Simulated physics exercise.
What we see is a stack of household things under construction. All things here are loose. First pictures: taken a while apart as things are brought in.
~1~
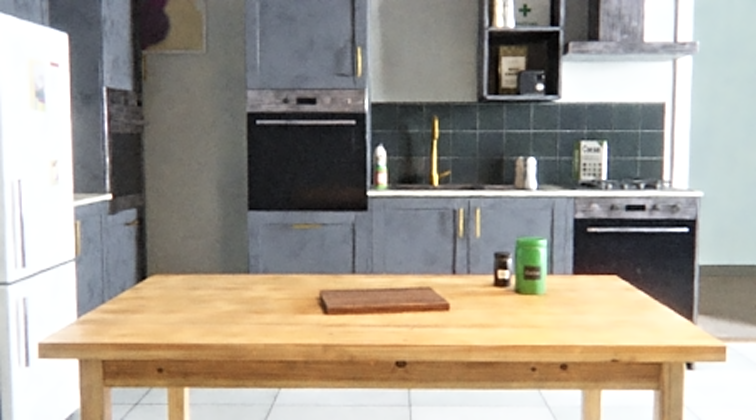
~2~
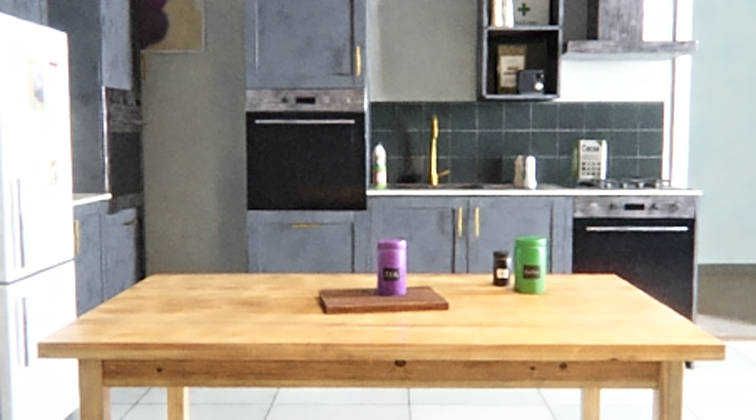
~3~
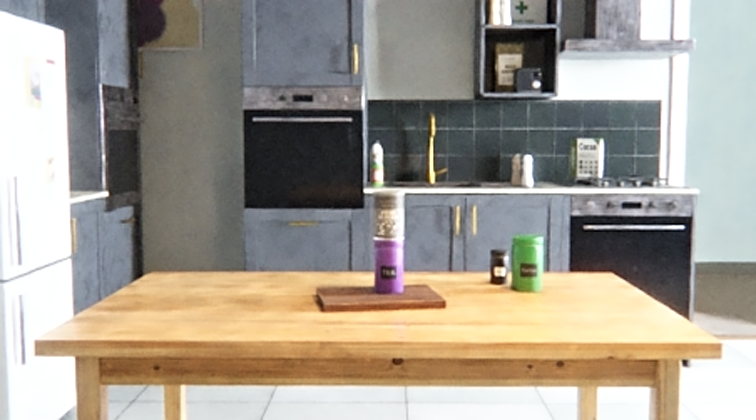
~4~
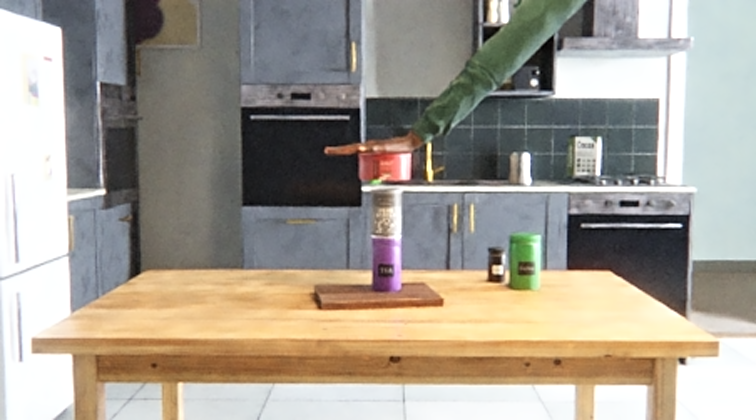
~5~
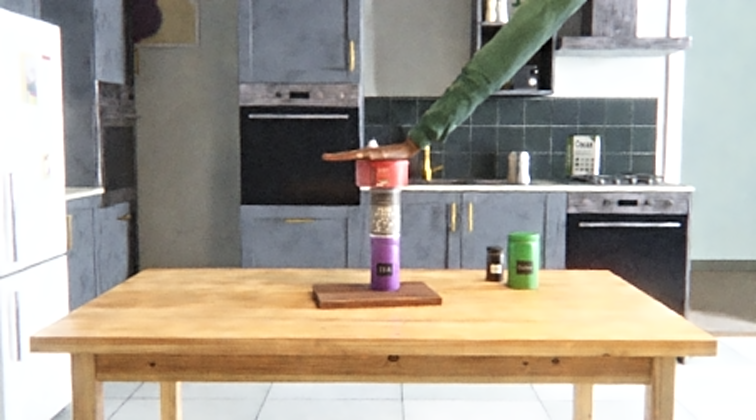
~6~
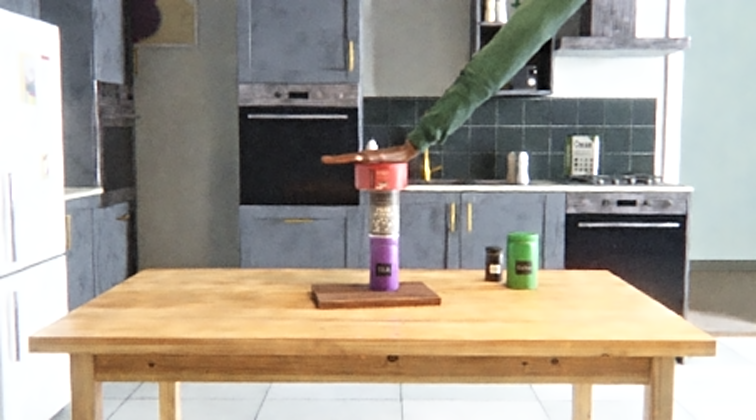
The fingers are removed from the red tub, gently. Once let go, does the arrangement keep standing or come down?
Safe to say it works.
Then, 0.40 s later than the last frame, all is still.
Then, 1.10 s later than the last frame, red tub resting near (381, 176).
When it is over, all 6 as before. End places, in pixels of the last picture, red tub near (381, 176). The pile holds.
